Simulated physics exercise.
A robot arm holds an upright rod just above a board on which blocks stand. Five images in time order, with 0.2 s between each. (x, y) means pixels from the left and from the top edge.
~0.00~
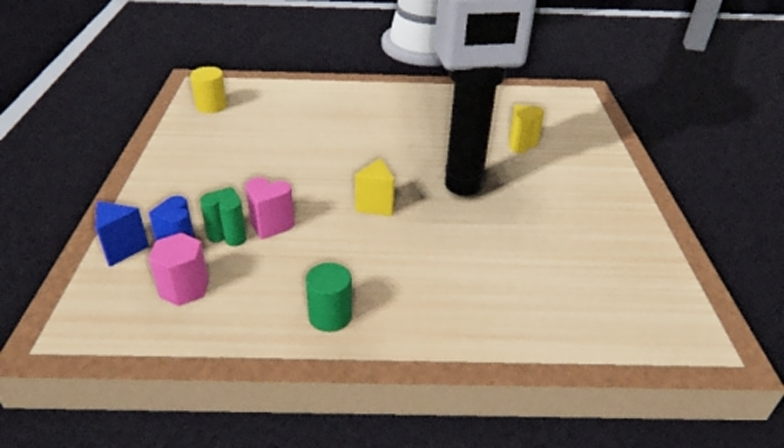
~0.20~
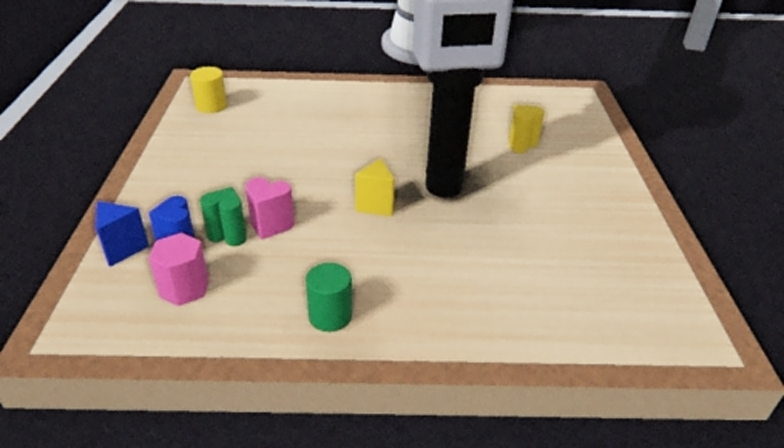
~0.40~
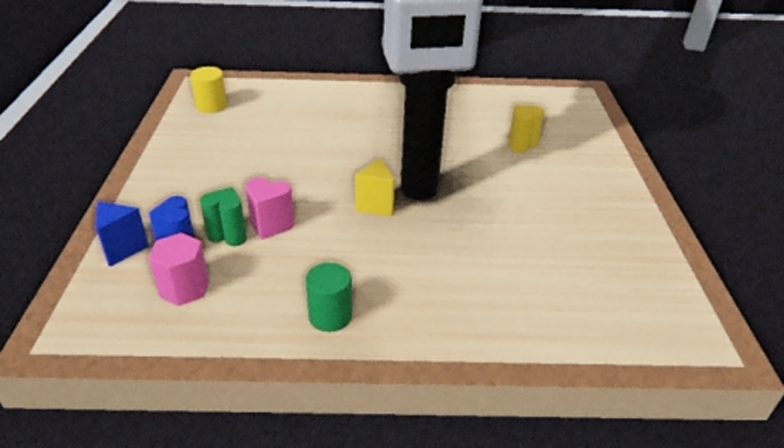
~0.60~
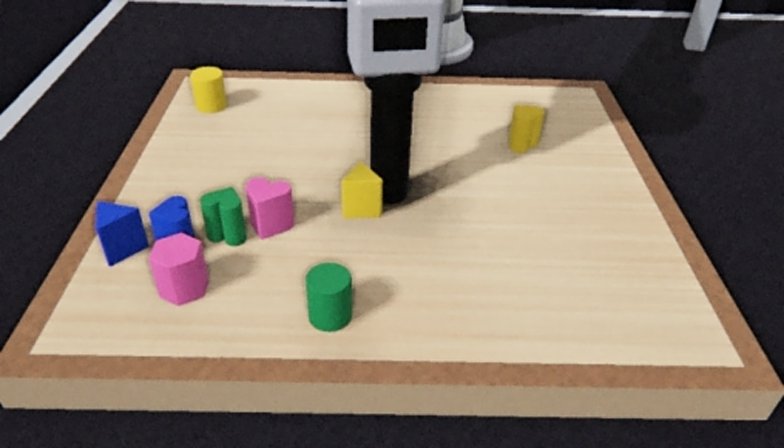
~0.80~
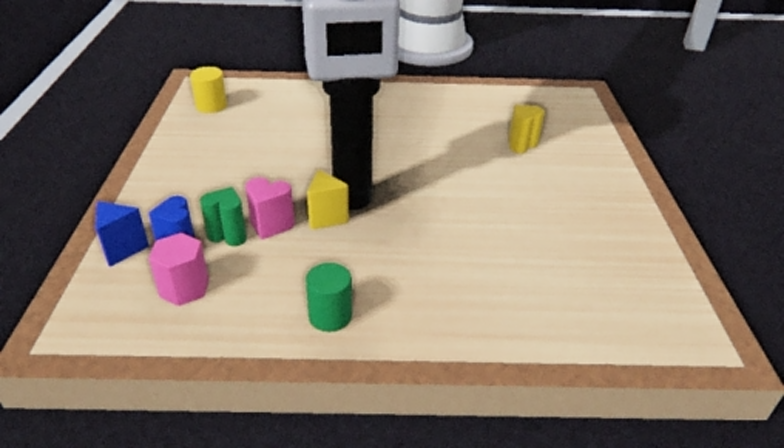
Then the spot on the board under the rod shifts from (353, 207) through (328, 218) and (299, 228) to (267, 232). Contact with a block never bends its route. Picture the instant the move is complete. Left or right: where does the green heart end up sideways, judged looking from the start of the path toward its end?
Heads right.
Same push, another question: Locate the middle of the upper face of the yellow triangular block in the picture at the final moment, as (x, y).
At (253, 215).
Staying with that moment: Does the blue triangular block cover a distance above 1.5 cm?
Final answer: No.
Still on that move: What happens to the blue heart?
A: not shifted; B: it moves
The one that fits is B, it moves.
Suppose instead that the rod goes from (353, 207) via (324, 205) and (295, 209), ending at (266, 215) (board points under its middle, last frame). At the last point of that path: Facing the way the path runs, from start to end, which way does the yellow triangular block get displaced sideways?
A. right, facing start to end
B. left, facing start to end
Option B.
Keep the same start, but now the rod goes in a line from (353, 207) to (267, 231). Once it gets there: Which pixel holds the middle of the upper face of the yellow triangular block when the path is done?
The middle of its upper face will lie at (270, 214).
On the path given first. Halfway along, rod at (314, 217); pink heart at (255, 188); yellow triangular block at (284, 201), turned 15° clockwise.
At the end, rod at (266, 225); blue triangular block unmoved; blue heart at (155, 210), turned 45° anticlockwise; green heart at (183, 198); pink heart at (217, 190), turned 15° clockwise; yellow triangular block at (253, 215), turned 35° anticlockwise.
